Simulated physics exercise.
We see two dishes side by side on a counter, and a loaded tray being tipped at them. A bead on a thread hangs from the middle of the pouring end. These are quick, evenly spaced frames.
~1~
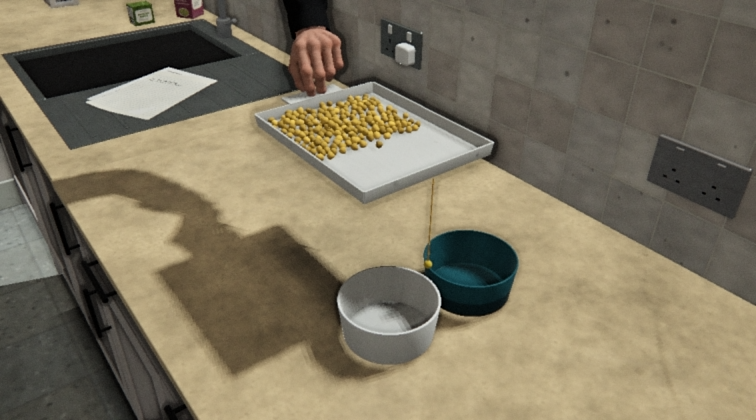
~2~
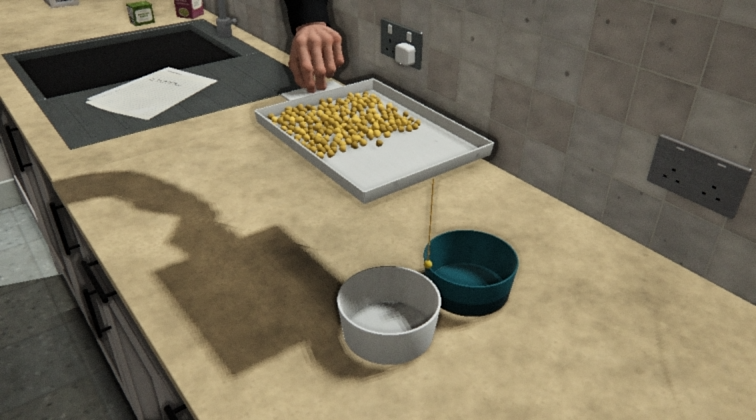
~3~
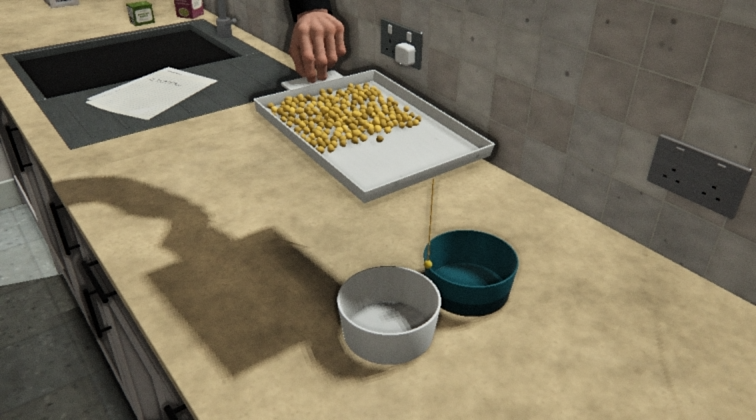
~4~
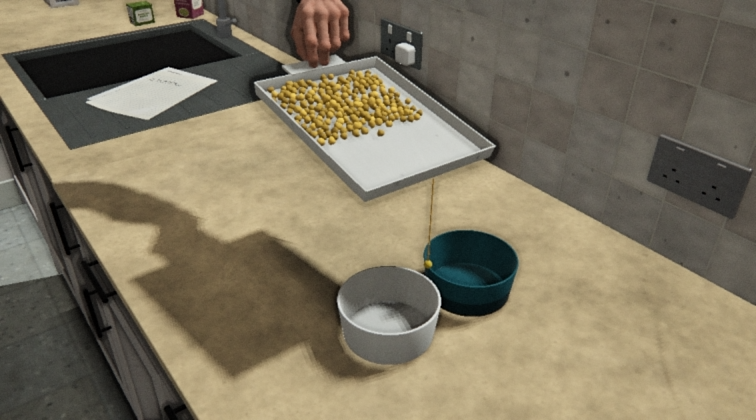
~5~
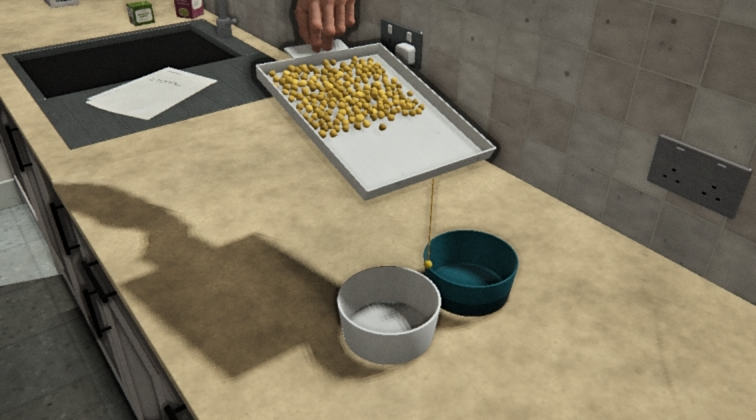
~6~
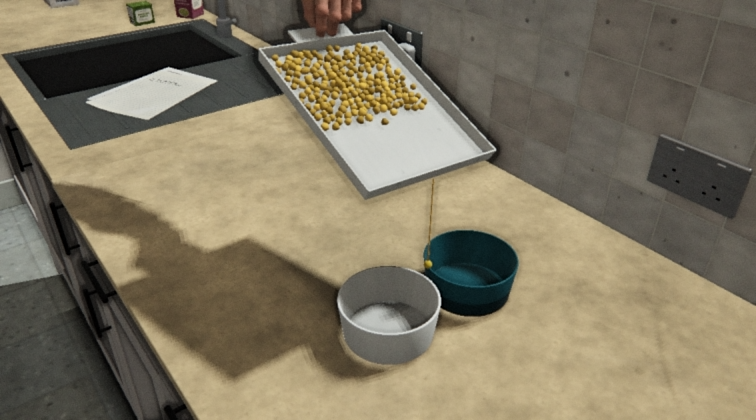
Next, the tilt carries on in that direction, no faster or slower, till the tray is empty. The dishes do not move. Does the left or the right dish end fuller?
The right one ends fuller.
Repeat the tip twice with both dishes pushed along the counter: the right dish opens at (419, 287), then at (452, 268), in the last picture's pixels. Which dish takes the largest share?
The first try: The dish on the right. The second: Right.
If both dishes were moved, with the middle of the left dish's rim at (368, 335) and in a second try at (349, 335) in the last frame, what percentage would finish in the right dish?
About 60 and 50 per cent.
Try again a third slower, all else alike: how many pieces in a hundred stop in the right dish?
Close to 50 per cent.
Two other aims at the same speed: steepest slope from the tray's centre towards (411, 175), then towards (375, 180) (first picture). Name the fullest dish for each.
First the left one, then the left one.
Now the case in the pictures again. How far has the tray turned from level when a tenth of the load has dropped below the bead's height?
Roughly 80°.
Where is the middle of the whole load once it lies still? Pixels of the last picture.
Near (473, 311).
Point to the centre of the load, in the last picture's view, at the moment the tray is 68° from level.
Roughly at (442, 151).
Shortly afterwards, tray tipped steeply; all but a few on the tray; only a few outside both; only a few in the air.
Next, tray tipped past a quarter turn; near two thirds on the tray; a little in the right dish; near a quarter outside both; a little in the air.
Some moments later, tray tipped past a quarter turn; a little in the left dish; near half in the right dish; near half outside both.
In the end, tray tipped past a quarter turn; a little in the left dish; near half in the right dish; near half outside both.
